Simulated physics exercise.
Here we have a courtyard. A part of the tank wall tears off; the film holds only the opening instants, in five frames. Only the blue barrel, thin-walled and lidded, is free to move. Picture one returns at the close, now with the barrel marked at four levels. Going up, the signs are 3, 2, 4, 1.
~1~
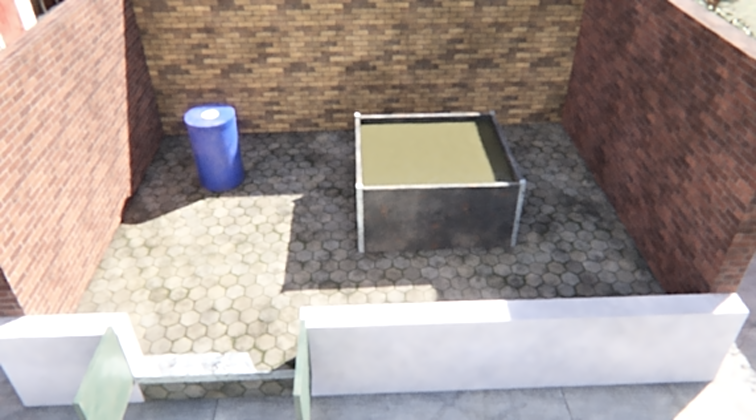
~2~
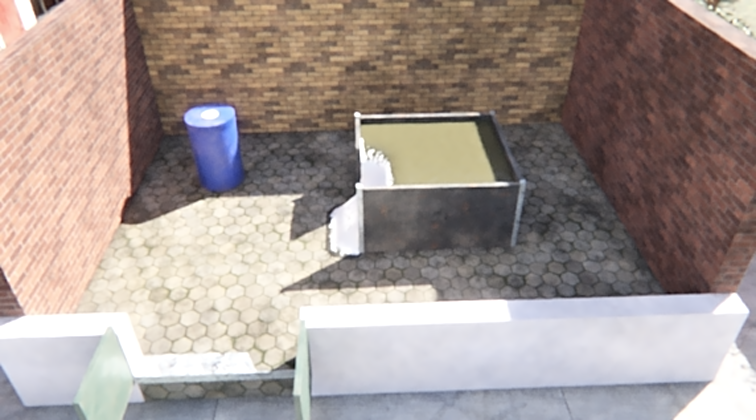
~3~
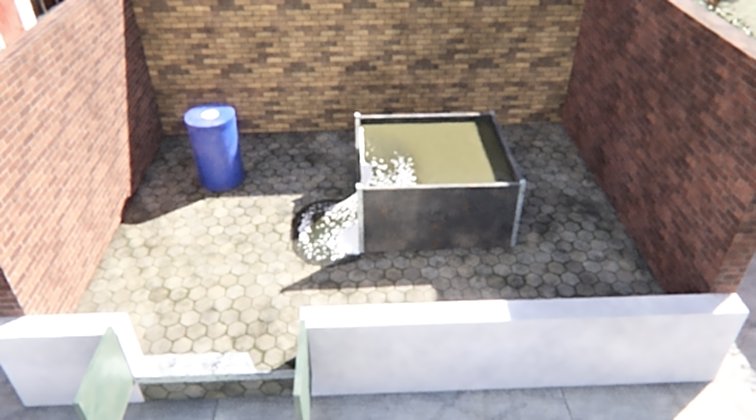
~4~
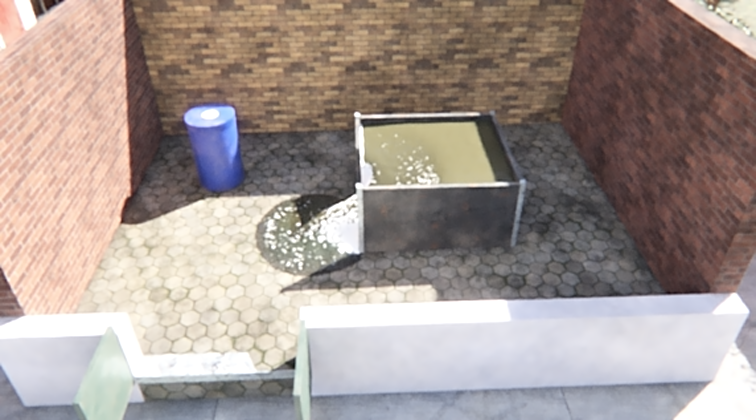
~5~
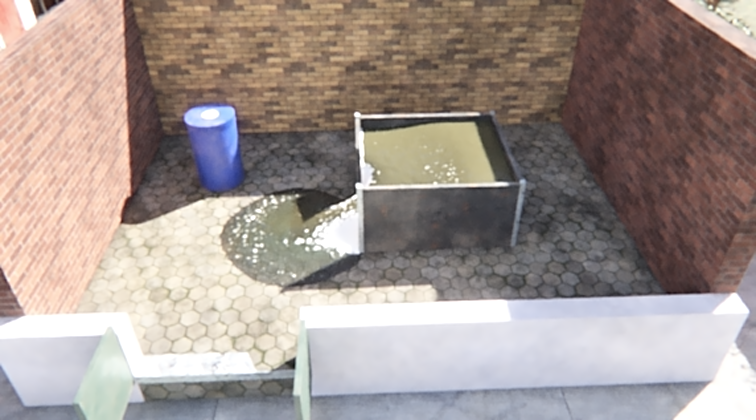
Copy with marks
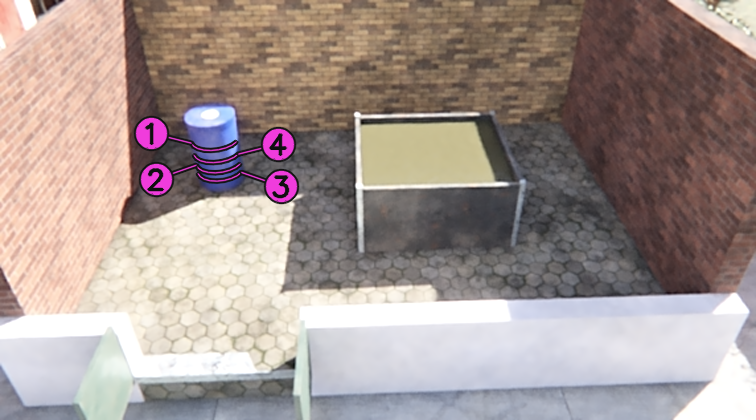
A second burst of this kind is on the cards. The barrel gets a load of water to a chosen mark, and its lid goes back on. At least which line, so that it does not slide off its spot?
I would pick line 3.
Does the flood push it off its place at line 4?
No.
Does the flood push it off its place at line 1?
No.
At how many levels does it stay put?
All of the four.
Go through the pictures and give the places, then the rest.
In the first picture, lid of the blue barrel at (210, 115); tank full, its middle at (432, 153); open gate at (215, 314).
In the second picture, 1 % of the ground under water, its edge towards the barrel at (334, 214).
In the third picture, 3 % of the ground under water, its edge towards the barrel at (303, 215).
In the fourth picture, 6 % of the ground under water, its edge towards the barrel at (283, 206).
In the fifth picture, lid of the blue barrel at (210, 115); 9 % of the ground under water, its edge towards the barrel at (253, 205).
In magenta, 1 at (210, 150); 2 at (215, 172); 3 at (217, 181); 4 at (213, 162); from the bottom up 3, 2, 4, 1.
Choosing 1, it does not move.
Choosing 2, it does not move.
Choosing 3, it does not move.
Choosing 4, it does not move.
